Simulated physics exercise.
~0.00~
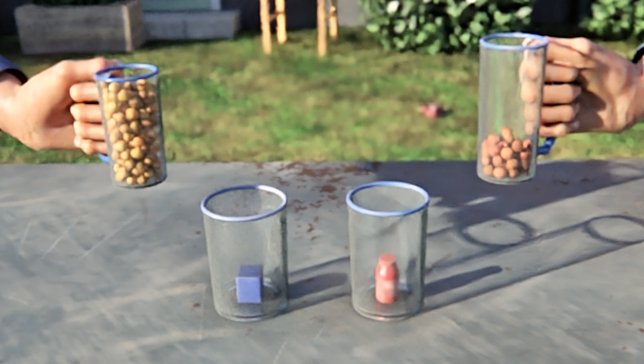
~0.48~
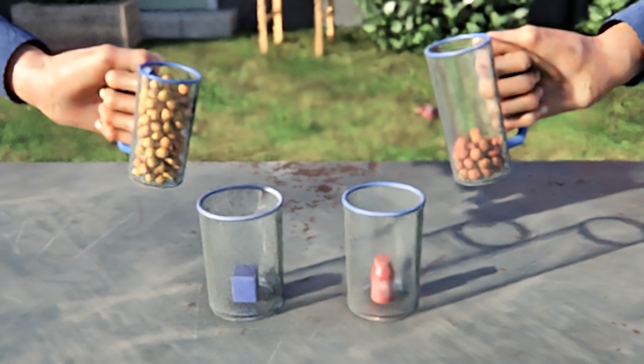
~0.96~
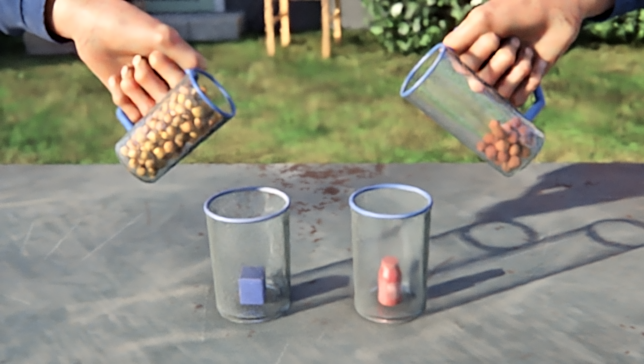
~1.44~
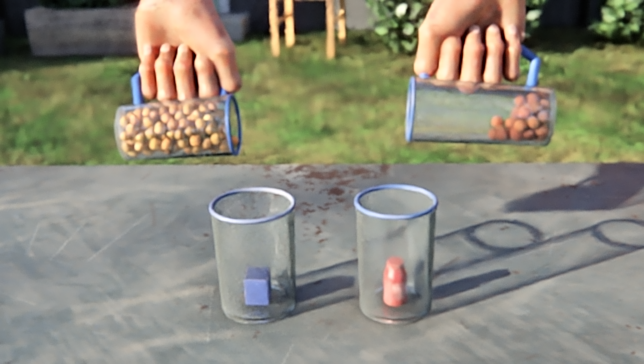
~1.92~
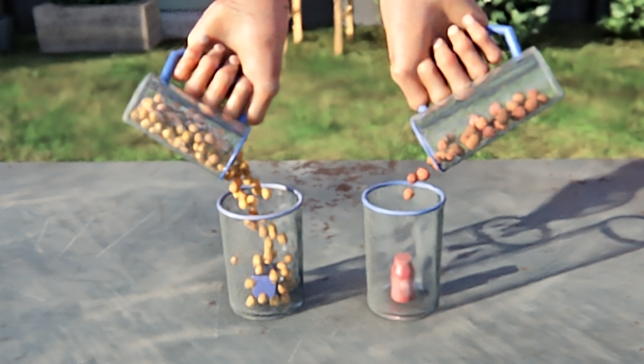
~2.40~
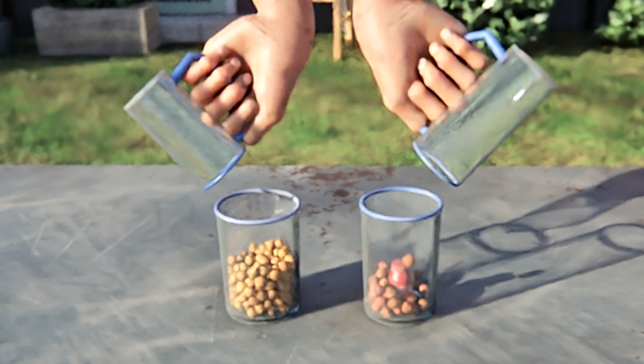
Two hands tipped cups of small round pieces over a pair of clear glasses on a grey table until both cups were empty, burying the blue cube in the left glass while the red object in the right one still poked out.
